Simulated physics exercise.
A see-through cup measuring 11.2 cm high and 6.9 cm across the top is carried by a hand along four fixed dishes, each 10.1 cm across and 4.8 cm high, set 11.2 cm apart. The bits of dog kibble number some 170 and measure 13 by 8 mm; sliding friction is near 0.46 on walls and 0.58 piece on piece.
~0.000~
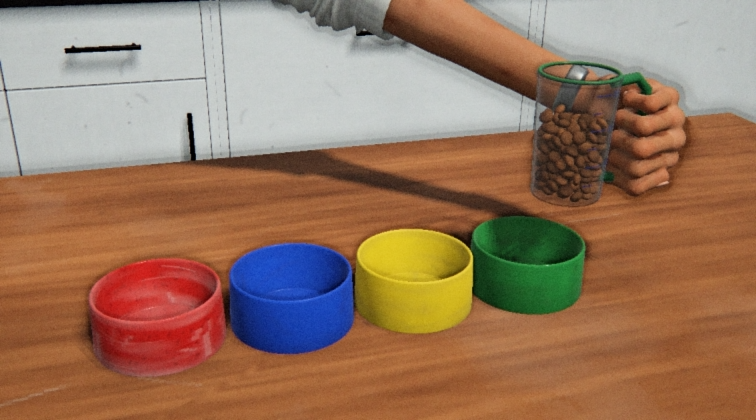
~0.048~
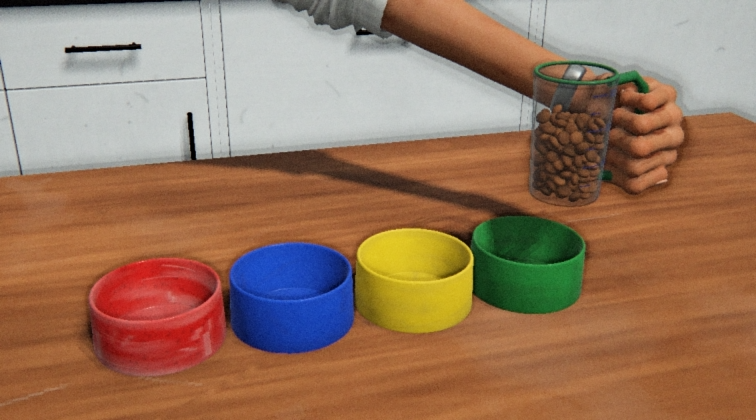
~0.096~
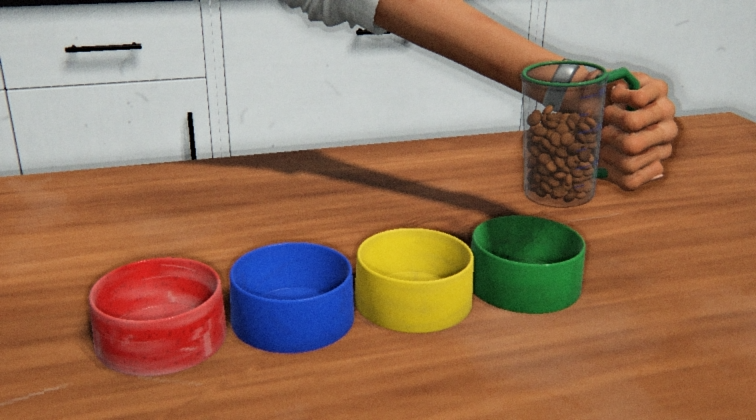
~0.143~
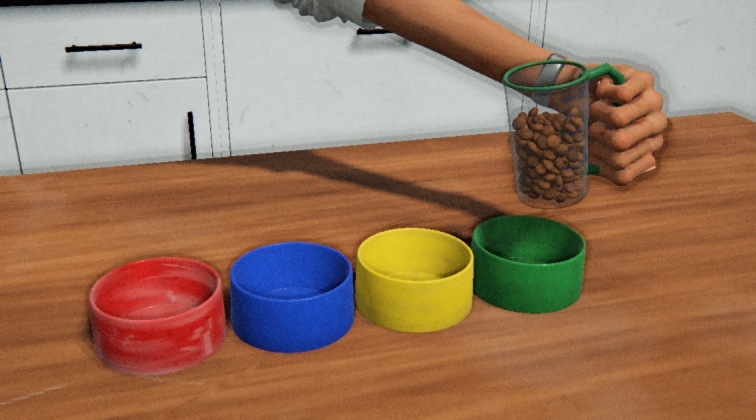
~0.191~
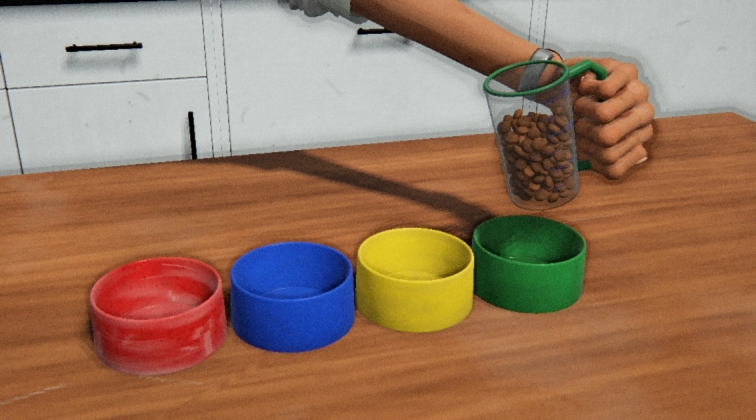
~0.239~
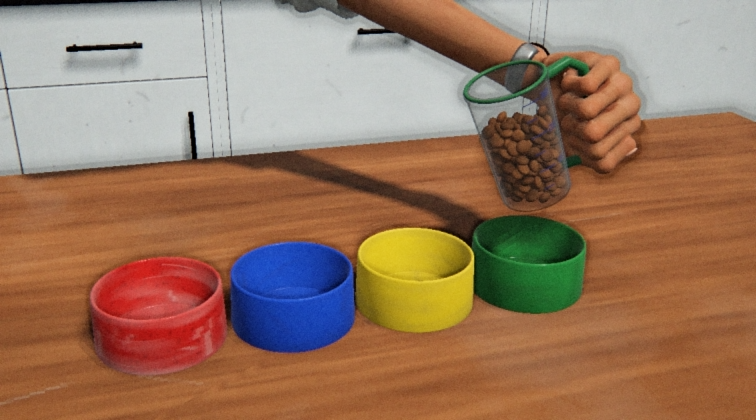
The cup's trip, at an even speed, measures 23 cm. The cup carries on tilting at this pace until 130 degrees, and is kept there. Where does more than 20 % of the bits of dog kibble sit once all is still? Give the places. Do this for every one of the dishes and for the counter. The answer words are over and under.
Red dish: Under. Blue dish: Over. Green dish: Under. Yellow dish: Under. Counter: Under.
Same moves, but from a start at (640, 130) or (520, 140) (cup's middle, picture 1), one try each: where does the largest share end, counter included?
The winner: Blue; red.
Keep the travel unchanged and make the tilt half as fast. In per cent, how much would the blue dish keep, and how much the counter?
Shares: Blue at 90; counter at 10.
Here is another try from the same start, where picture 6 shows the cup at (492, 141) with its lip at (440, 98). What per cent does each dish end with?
Red 0; blue 90; green 0; yellow 0.
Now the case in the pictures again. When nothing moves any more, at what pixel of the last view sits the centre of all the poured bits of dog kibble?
In the last view, approximately (270, 305).
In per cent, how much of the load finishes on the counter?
About 10 %.
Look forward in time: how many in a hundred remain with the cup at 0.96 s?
Around 90 percent.
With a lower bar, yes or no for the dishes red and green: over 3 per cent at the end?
Red: True, green: False.
After 0.67 s, tilt 73 degrees; cup holds 100 %.
After 0.96 s, tilt 108 degrees; cup holds 90 %, red 5 %.
Then, at 1.36 s, tilt 130 degrees; cup holds 5 %, red 10 %, blue 80 %.
At rest (2.1 s), red 10 %, blue 80 %, green 0 %, yellow 0 %, counter 10 %.
